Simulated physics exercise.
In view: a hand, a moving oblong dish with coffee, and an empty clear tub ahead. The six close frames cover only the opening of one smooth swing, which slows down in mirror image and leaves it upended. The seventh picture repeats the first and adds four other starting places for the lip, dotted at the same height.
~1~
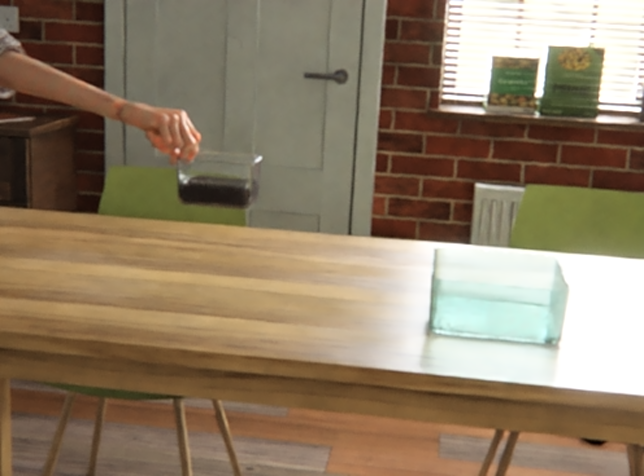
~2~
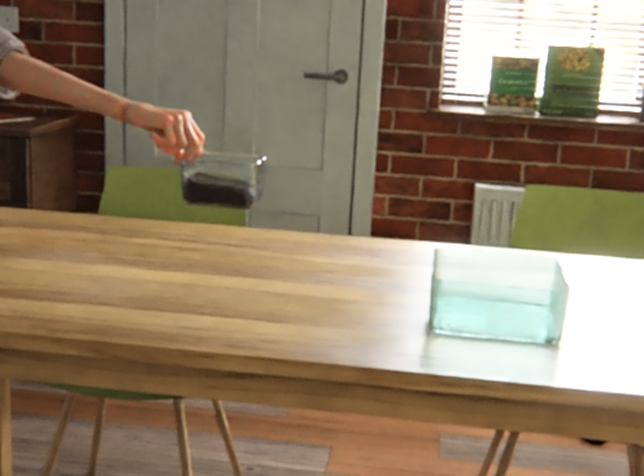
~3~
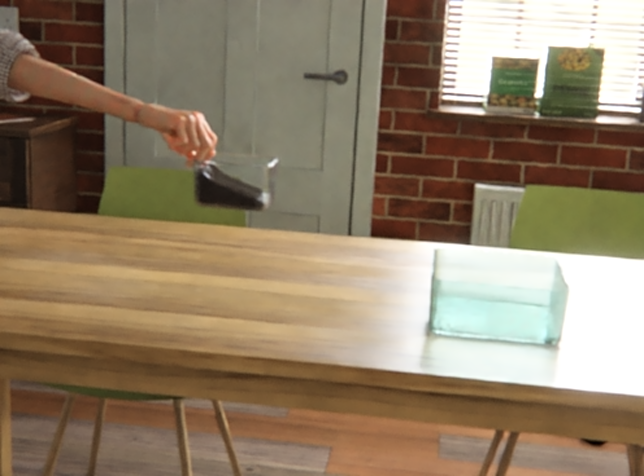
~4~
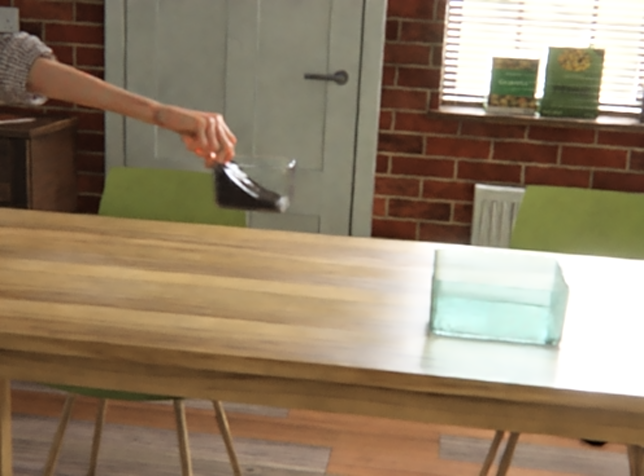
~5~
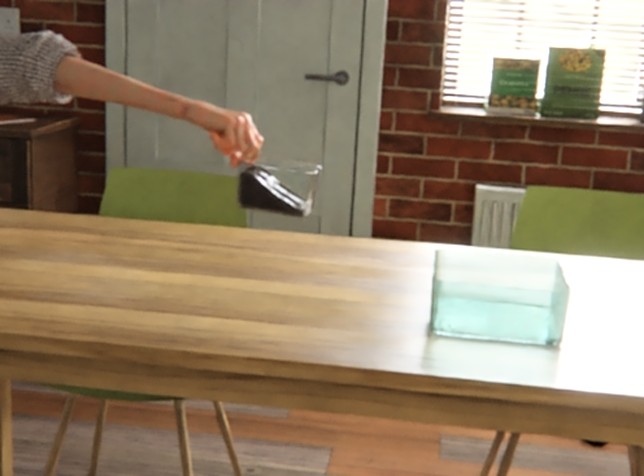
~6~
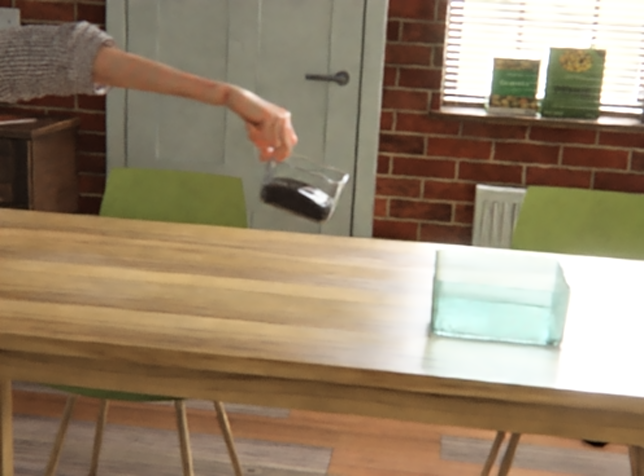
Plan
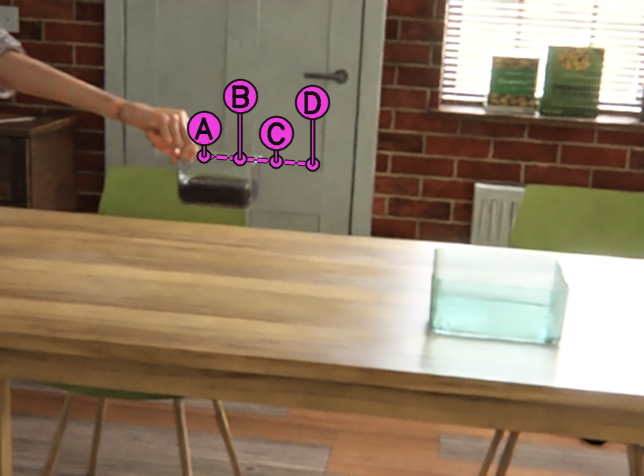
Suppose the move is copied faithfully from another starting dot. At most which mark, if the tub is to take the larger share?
That is spot C.
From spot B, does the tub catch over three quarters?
No, less.
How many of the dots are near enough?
Two of them.
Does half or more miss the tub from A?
Yes.
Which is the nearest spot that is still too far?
B.
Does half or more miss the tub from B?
Yes.
On the marked copy, A at (204, 156); B at (240, 158); C at (276, 161); D at (312, 164).
With A, about 5 % lands in the tub, 93 % falls short.
With B, about 33 % lands in the tub, 62 % falls short and 5 % goes beside or beyond.
With C, about 67 % lands in the tub, 27 % falls short and 7 % goes beside or beyond.
With D, about 90 % lands in the tub, 8 % falls short.
